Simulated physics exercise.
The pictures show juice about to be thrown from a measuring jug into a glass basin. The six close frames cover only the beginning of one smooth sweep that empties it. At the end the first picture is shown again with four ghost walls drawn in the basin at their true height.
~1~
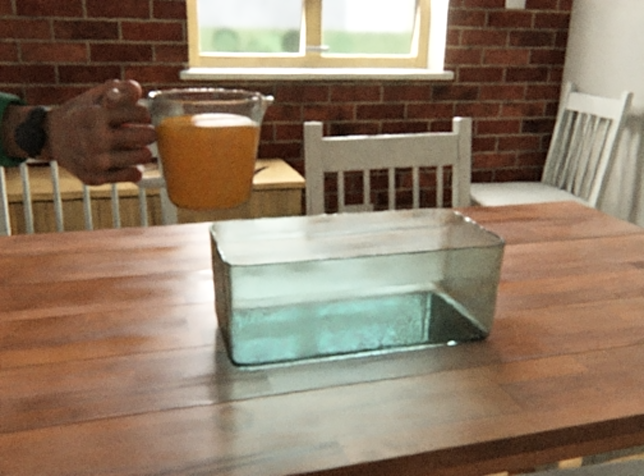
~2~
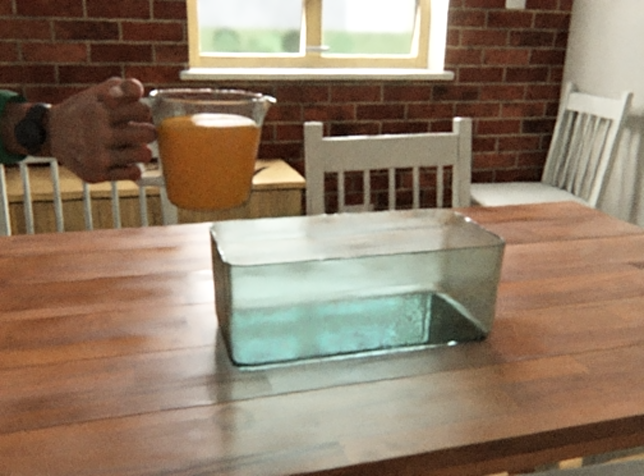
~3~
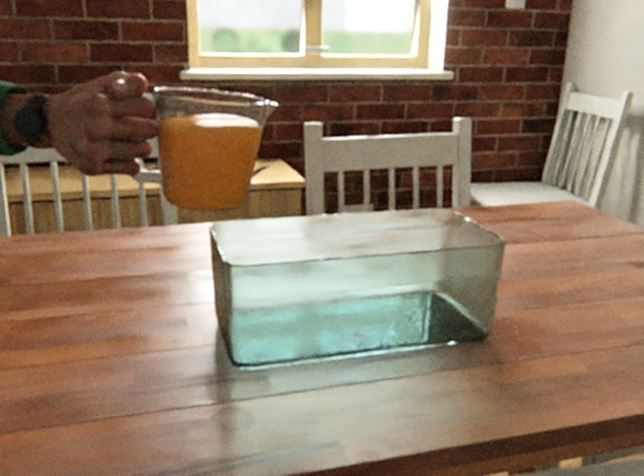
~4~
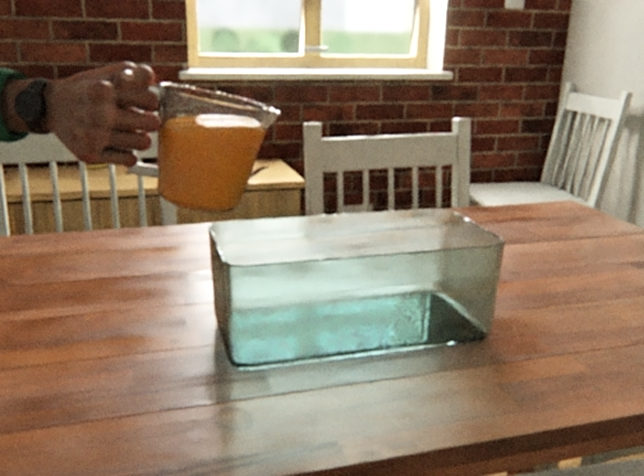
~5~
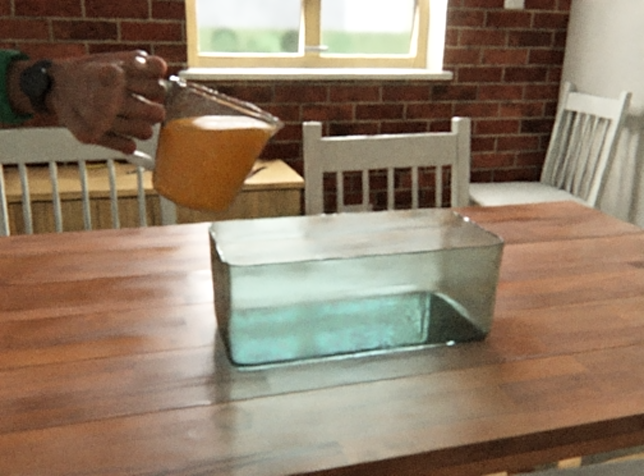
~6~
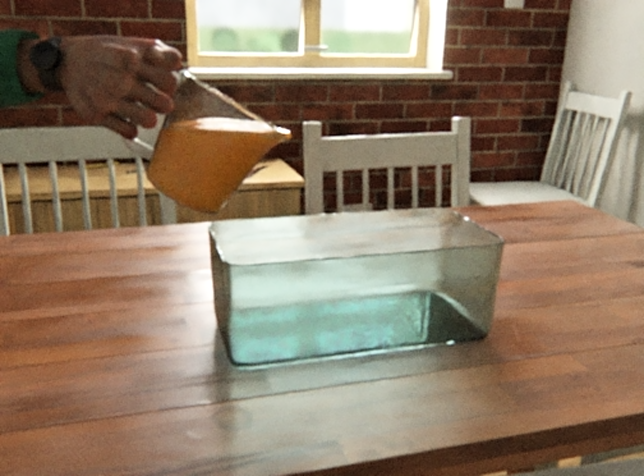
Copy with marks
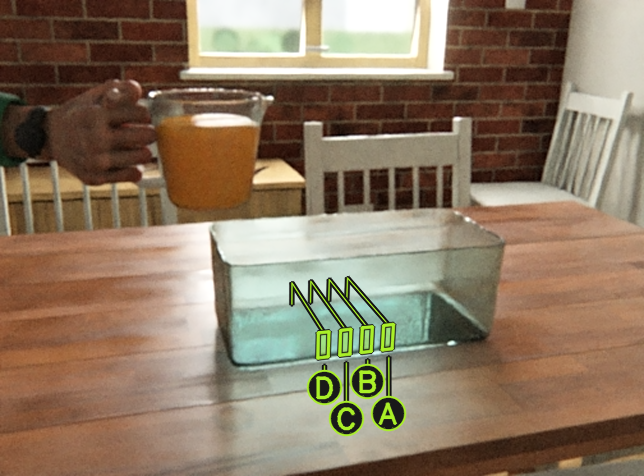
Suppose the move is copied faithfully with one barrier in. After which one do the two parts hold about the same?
Choose C.
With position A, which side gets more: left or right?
The left one.
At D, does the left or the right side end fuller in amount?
The right side.
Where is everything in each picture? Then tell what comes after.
In the first picture, upright, lip at (271, 98); basin from (229, 367) to (489, 334); nothing has left yet.
In the second picture, upright, lip at (272, 100); nothing has left yet.
In the third picture, tipped about 6°, lip at (275, 104); nothing has left yet.
In the fourth picture, tipped about 12°, lip at (279, 113); nothing has left yet.
In the fifth picture, tipped about 21°, lip at (283, 124); nothing has left yet.
In the sixth picture, tipped about 31°, lip at (286, 137); nothing has left yet.
On the marked copy, A at (388, 357); B at (367, 359); C at (346, 362); D at (324, 365).
With A, about 88 % ends left of the wall and 11 % right of it.
With B, about 84 % ends left of the wall and 15 % right of it.
With C, about 44 % ends left of the wall and 56 % right of it.
With D, about 20 % ends left of the wall and 80 % right of it.
